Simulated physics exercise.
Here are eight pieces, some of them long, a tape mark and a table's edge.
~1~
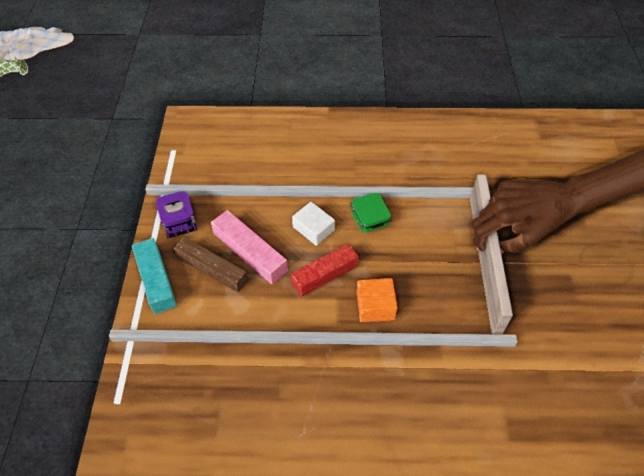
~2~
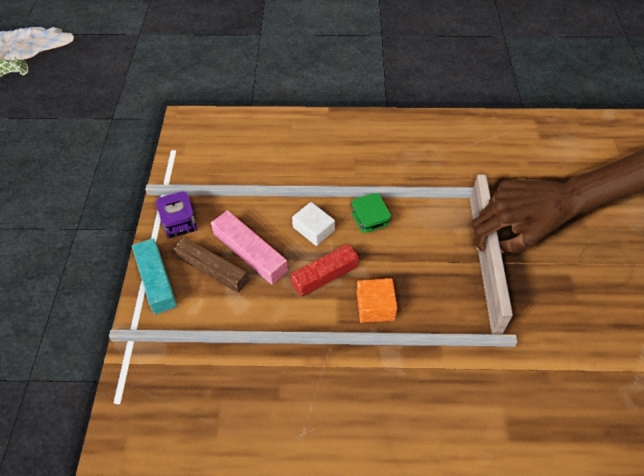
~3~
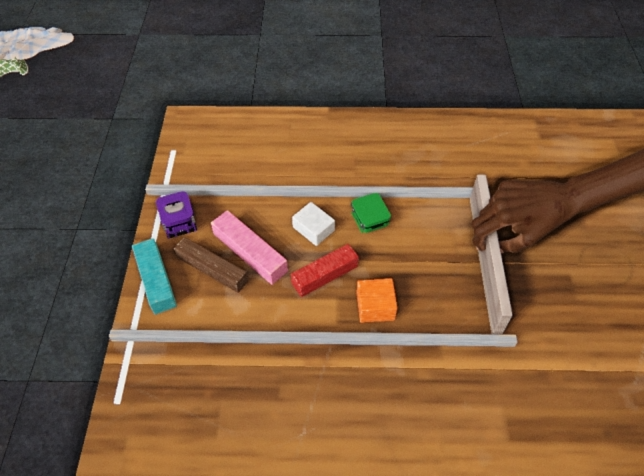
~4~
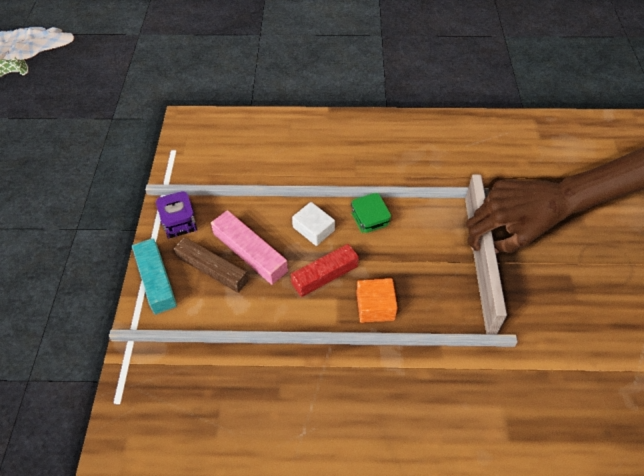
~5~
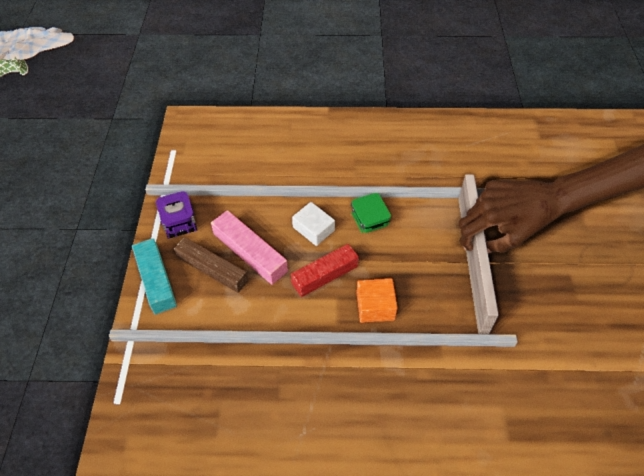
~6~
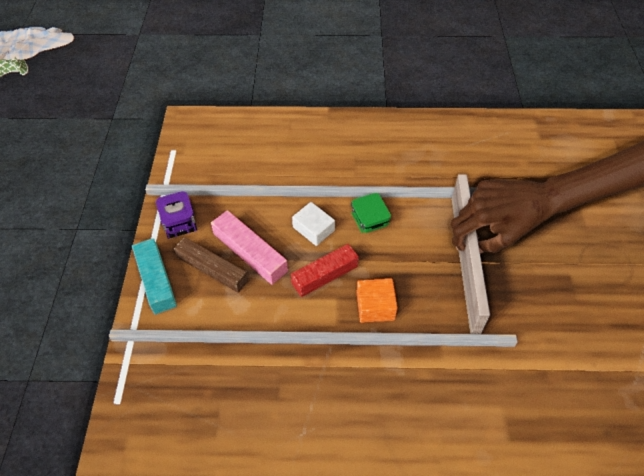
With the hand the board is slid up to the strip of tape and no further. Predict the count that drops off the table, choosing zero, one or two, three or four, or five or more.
The count that drops off is five or more.
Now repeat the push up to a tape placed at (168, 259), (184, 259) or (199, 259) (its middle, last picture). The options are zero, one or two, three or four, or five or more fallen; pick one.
Count per stopping tape, as listed: 3 or 4, either three or four, one or two.
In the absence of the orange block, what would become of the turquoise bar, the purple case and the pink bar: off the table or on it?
So the turquoise bar goes down, the purple case goes down and the pink bar goes down.
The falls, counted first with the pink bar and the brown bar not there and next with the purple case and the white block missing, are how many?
Going first to second: 4 and 4.
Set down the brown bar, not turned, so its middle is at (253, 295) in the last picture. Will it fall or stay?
Then it falls.
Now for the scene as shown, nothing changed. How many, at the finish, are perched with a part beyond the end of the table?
3 is the number.
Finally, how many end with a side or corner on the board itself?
It touches 3.
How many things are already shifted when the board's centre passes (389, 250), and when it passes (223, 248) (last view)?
First 2 and then 8.
Soon after, none off yet; turquoise bar at rest near (154, 275); purple case at rest near (177, 215); brown bar at rest near (211, 265).
In the end, the number that fall off is five or more; gone, red bar, pink bar, brown bar, purple case and turquoise bar.
